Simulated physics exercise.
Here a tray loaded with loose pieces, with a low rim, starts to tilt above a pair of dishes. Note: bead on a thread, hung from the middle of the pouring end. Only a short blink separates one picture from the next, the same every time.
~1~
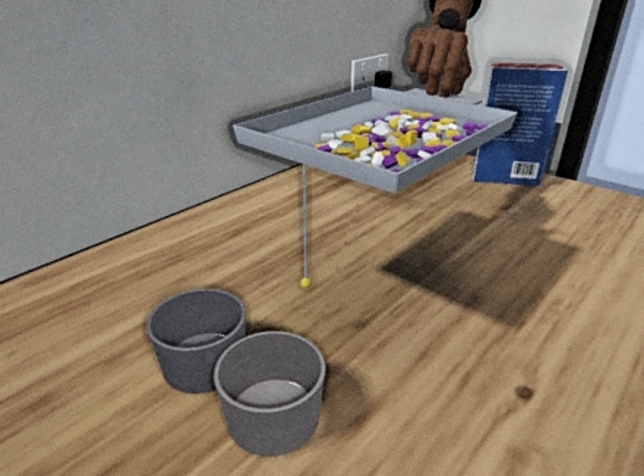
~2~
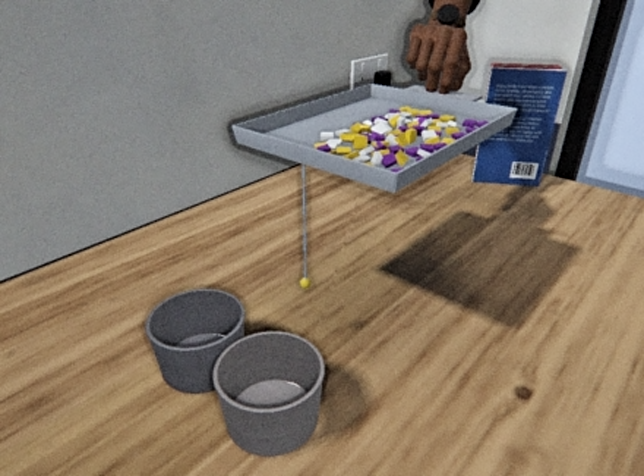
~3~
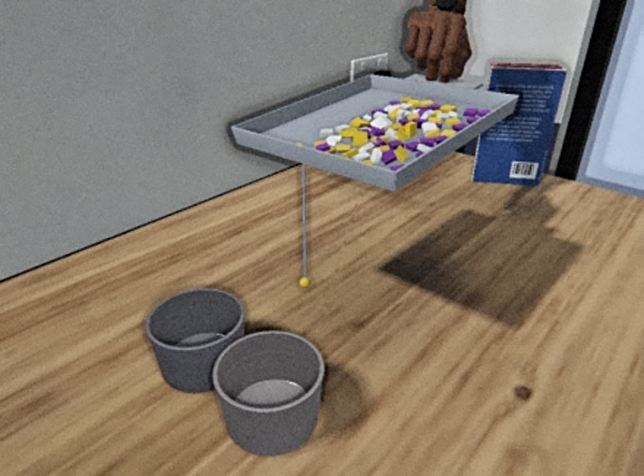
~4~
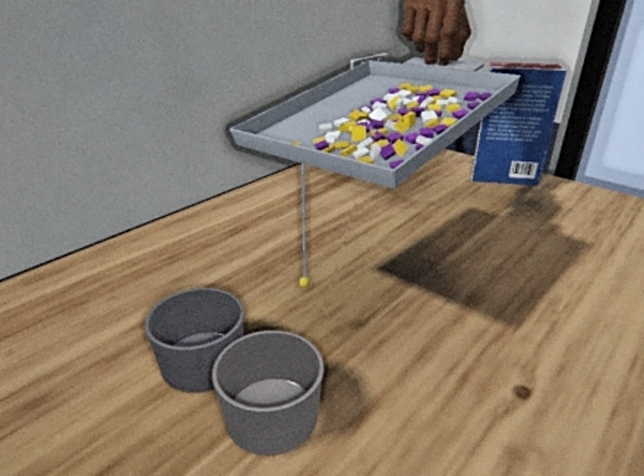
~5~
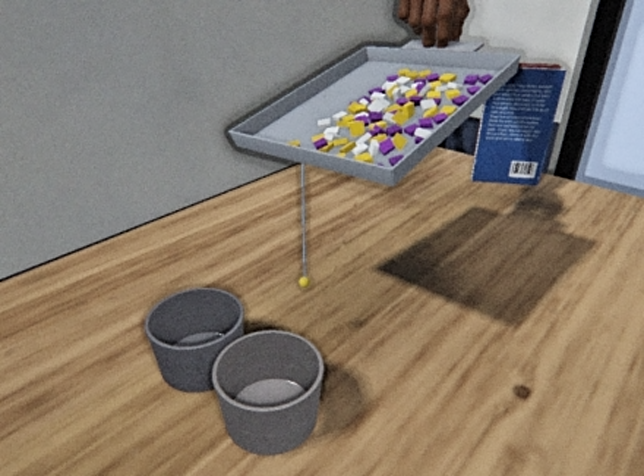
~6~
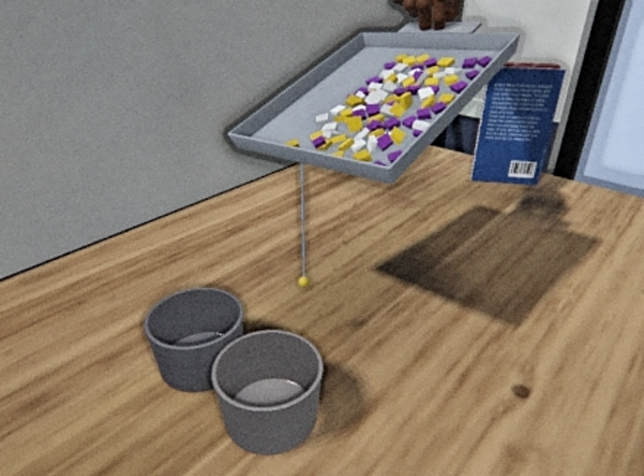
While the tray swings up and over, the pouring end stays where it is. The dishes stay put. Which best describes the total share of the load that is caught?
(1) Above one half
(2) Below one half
(2) Below one half.
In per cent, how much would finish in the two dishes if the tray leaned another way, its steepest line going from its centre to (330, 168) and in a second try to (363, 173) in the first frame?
20 and 10 per cent, in that order.
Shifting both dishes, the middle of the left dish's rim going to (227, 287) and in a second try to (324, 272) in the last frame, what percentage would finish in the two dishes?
Around 80 and around 0 per cent, in that order.
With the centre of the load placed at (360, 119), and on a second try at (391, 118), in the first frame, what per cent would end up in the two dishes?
You'd get near 20 percent first and near 10 percent next.
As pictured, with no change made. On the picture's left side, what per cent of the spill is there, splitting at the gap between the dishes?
It comes out at roughly 30 percent.
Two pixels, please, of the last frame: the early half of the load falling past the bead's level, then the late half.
The first part passes (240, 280); everything after passes (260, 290).
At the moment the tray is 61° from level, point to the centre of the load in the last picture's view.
The load is centred around (301, 130).
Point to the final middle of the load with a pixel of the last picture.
Around (257, 347), give or take.
Soon after the last picture, tray tipped steeply; all on the tray.
A little later, tray tipped right over; most on the tray; a small part in the left dish; about a quarter outside both; a stray few in the air.
Later still, tray tipped past a quarter turn; a small part in the right dish; a small part in the left dish; most outside both.
At rest, tray tipped past a quarter turn; a small part in the right dish; a small part in the left dish; most outside both.
